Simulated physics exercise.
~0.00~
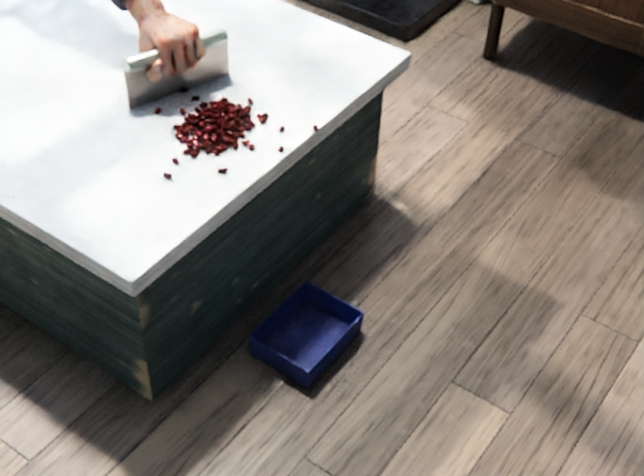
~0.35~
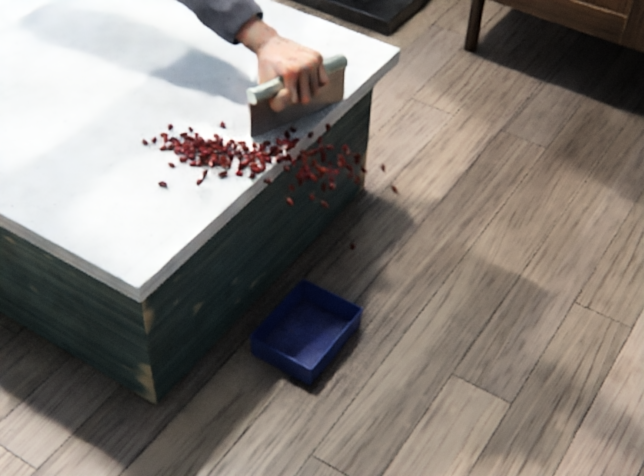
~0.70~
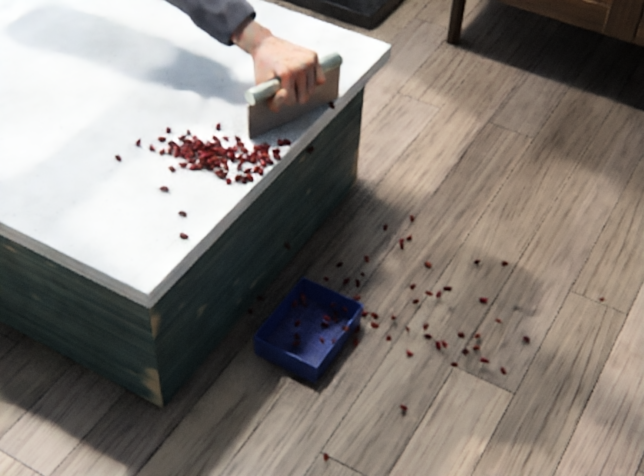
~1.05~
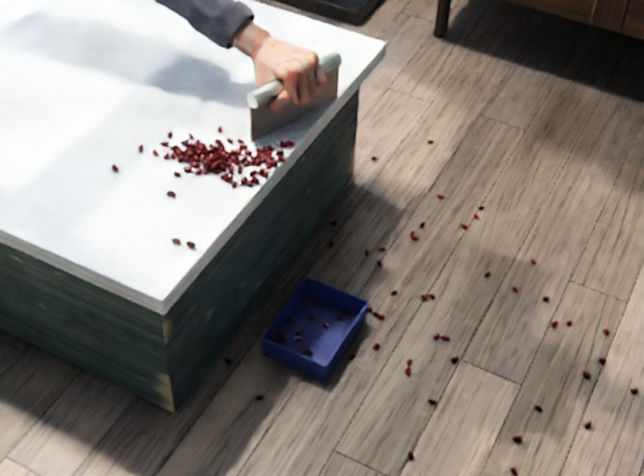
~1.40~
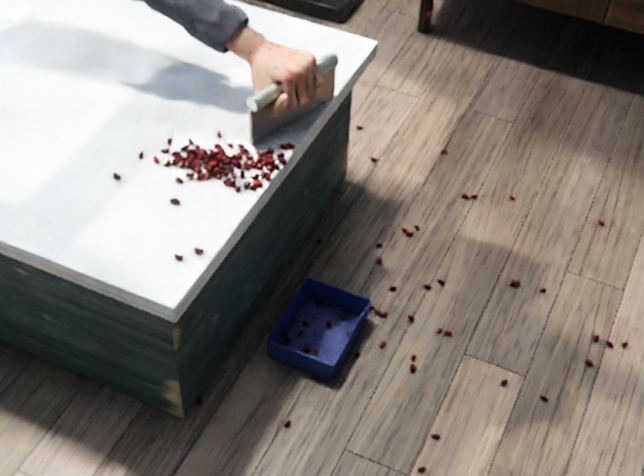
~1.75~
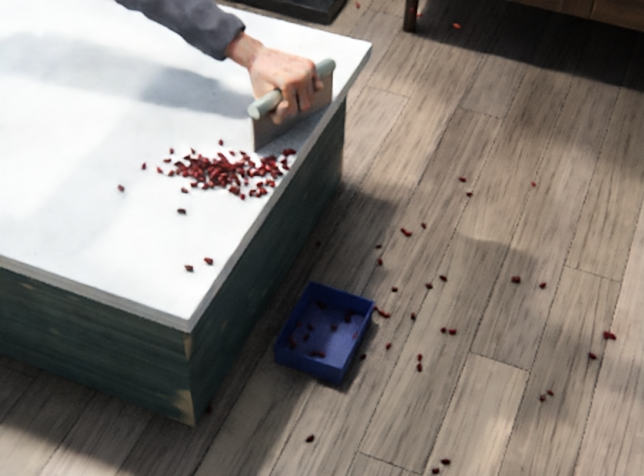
A hand gripping a flat scraper with a pale green handle sweeps a heap of dark red beans across a white tabletop, seen from above at an angle. The table has dark green sides and stands on a grey-brown wooden floor, with an open blue tin below its right side. The scraper moves right and stops near the edge, sending some of the beans over. They scatter widely across the floor to the right, and a few land in the tin. Most remain heaped on top beside the still scraper as the view drifts slightly sideways.
